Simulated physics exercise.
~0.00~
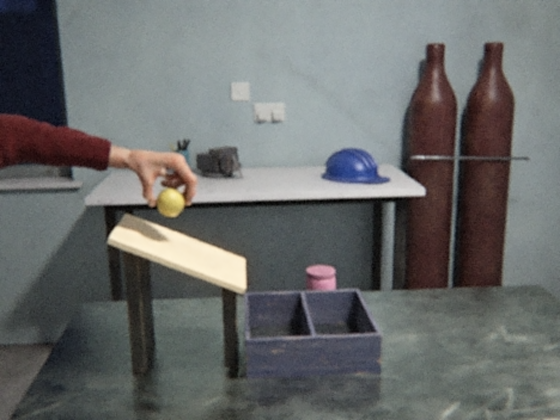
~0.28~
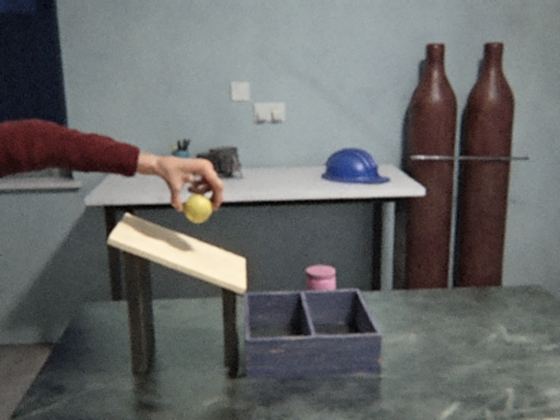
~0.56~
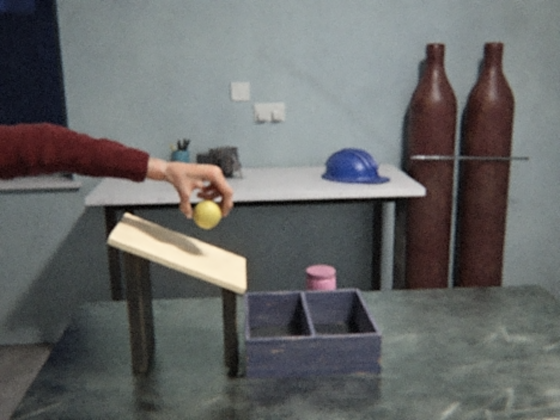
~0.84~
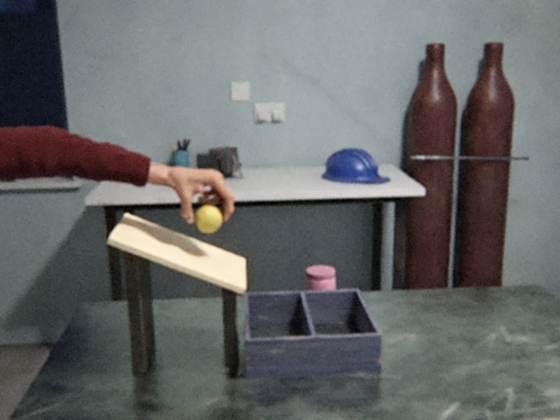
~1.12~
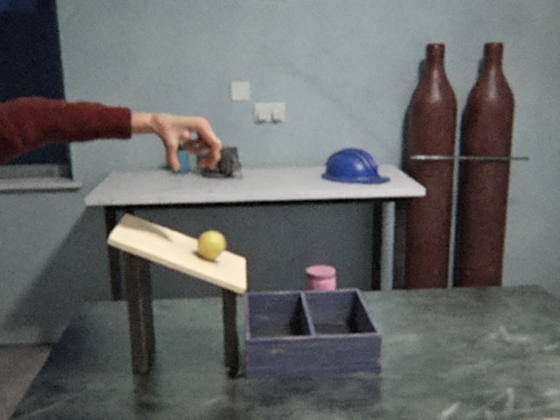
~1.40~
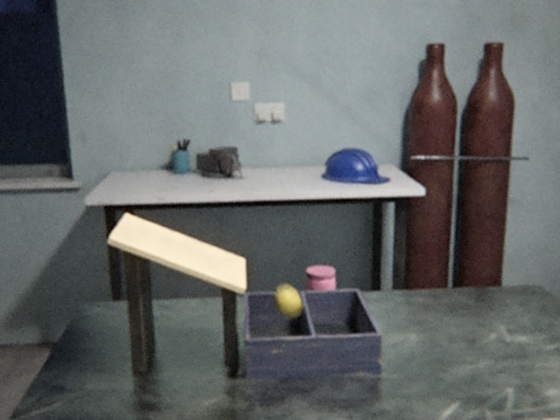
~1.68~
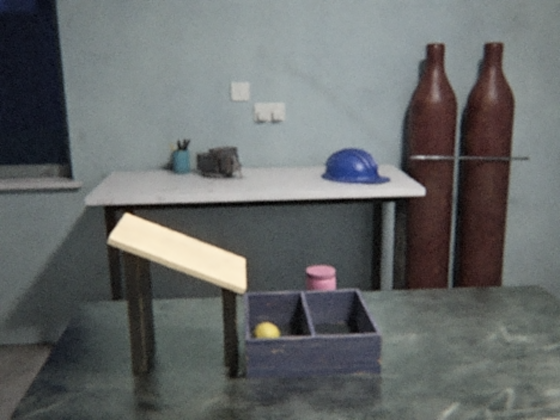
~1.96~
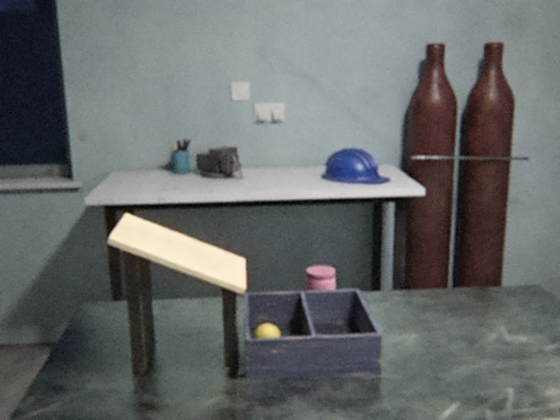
A yellow lemon is held by a hand in a dark red sleeve above a sloping board, beside a dark two-part tray with a pink jar behind it. The hand carries the lemon to the right, then lowers it slightly toward the board. It lets go and draws back, leaving the lemon on the slope. The lemon leaves the lower end and drops into the nearer bay, next to the board. There it shifts back to the left and comes to rest, while the pink jar stays in place.
